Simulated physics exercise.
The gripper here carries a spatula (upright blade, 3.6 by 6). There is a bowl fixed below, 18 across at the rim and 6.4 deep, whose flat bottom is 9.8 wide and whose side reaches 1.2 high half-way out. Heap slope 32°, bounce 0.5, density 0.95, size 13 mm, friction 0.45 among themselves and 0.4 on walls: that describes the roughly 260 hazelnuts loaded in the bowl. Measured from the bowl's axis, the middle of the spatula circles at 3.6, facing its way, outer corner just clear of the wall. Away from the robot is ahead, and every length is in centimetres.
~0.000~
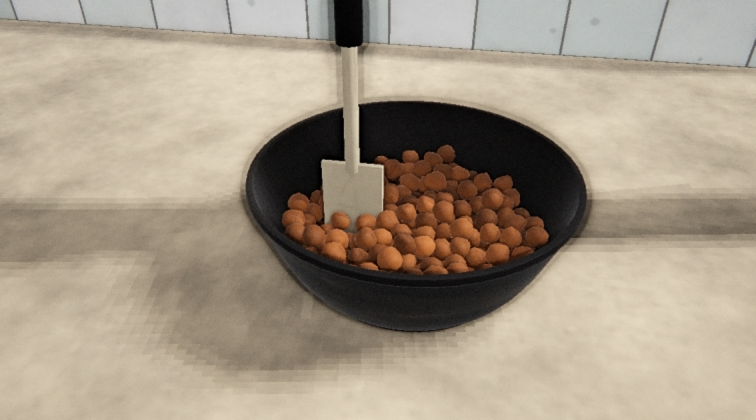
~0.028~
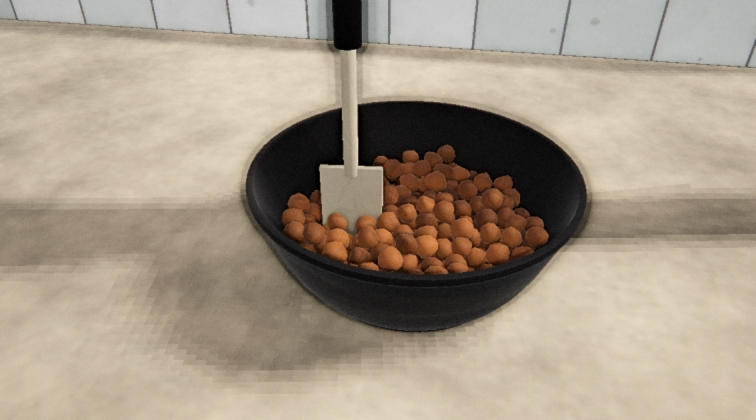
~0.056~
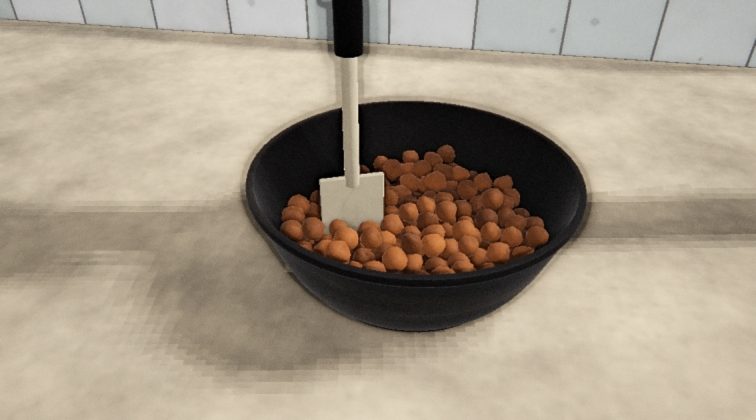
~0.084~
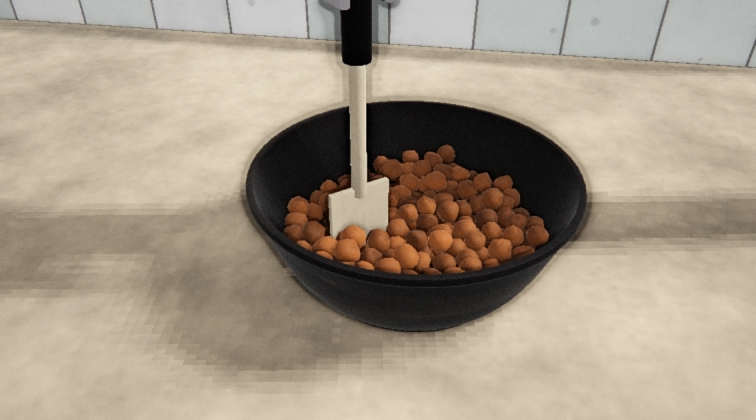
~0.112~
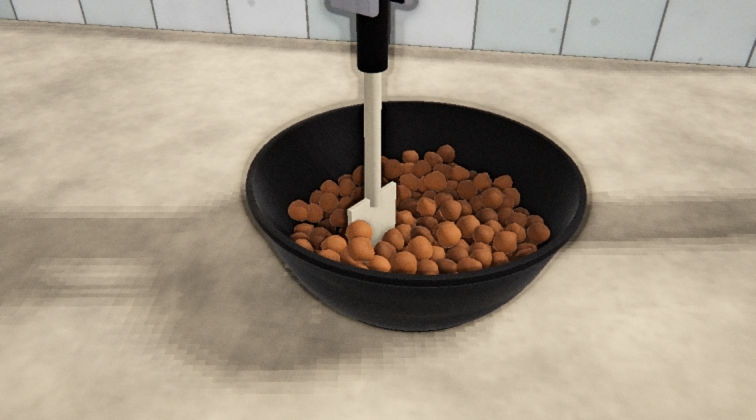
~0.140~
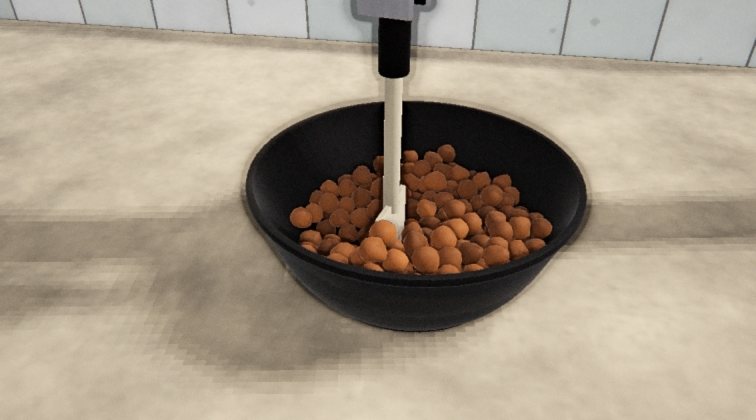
A spatula moves rightward through brown hazelnuts in a black bowl, turning its blade edge-on.
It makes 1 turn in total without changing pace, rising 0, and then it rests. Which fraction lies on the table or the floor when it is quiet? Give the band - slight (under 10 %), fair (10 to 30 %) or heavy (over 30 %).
Band: Slight.
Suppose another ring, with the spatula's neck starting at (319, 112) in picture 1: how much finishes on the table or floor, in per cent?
Table or floor share: Near 15 %.
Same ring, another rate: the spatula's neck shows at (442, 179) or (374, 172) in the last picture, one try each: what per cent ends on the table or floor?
Roughly 20 and 5 percent, in that order.
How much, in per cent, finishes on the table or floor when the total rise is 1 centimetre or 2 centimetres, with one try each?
That gives about 5 per cent and 0 per cent, in order.
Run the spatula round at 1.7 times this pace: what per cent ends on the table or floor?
I'd say about 30 %.
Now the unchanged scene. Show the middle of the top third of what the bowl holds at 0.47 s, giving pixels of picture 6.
The centre is roughly (362, 146).
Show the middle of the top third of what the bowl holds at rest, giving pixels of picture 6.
Estimated centre: (332, 232).
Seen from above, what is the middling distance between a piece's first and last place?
Something like 6 centimetres, give or take.
After 0.31 s, 185° round, highest piece 8 above the table; 262 in the bowl, 1 in flight or on the tool.
After 0.47 s, 293° round, highest piece 8 above the table; 258 in the bowl, 5 on the table or floor.
After 0.76 s, 0° round, highest piece 7 above the table; 255 in the bowl, 7 on the table or floor, 1 in flight or on the tool.
After 1.46 s, 0° round, highest piece 7 above the table; 255 in the bowl, 8 on the table or floor.
At rest, 255 in the bowl, 8 on the table or floor. That is 3 % on the table or floor.
